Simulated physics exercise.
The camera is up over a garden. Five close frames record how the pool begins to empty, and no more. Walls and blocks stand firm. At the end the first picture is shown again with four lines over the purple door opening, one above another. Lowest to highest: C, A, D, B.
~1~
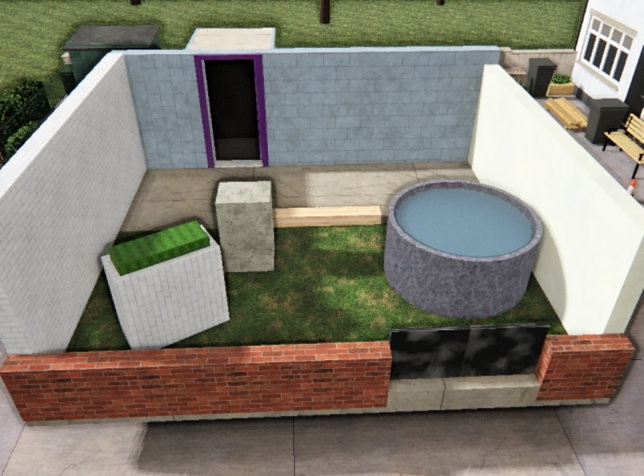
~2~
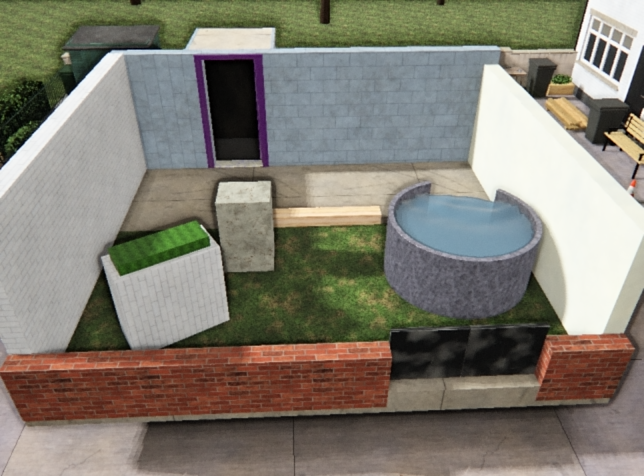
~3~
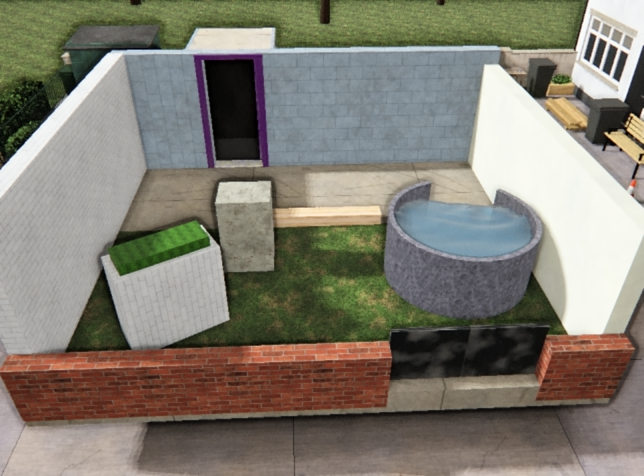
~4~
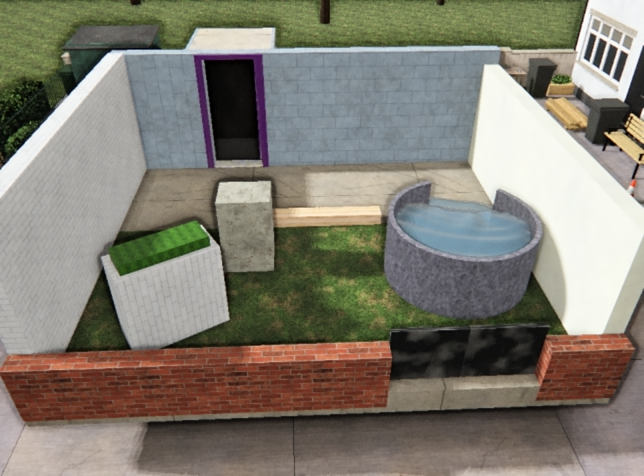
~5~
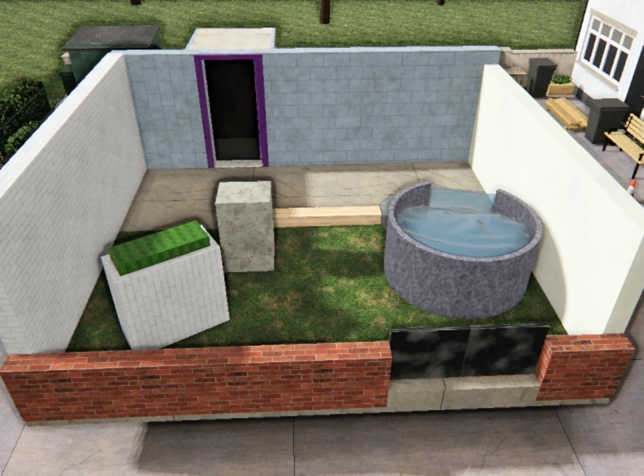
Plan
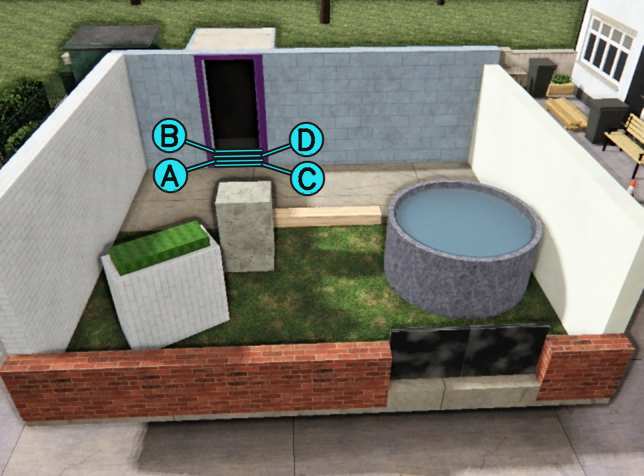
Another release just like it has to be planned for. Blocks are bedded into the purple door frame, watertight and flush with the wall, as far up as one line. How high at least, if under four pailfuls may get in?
Choose A.
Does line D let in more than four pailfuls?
No.
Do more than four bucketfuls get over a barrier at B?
No, that is safe.
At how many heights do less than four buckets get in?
Three of them.
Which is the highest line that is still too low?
That would be C.
On the marked copy, A at (238, 160); B at (237, 150); C at (239, 164); D at (238, 156); from the bottom up C, A, D, B.
With A, a splash gets over, under a bucket.
With B, nothing gets over.
With C, about 9 bucketfuls get in.
With D, nothing gets over.
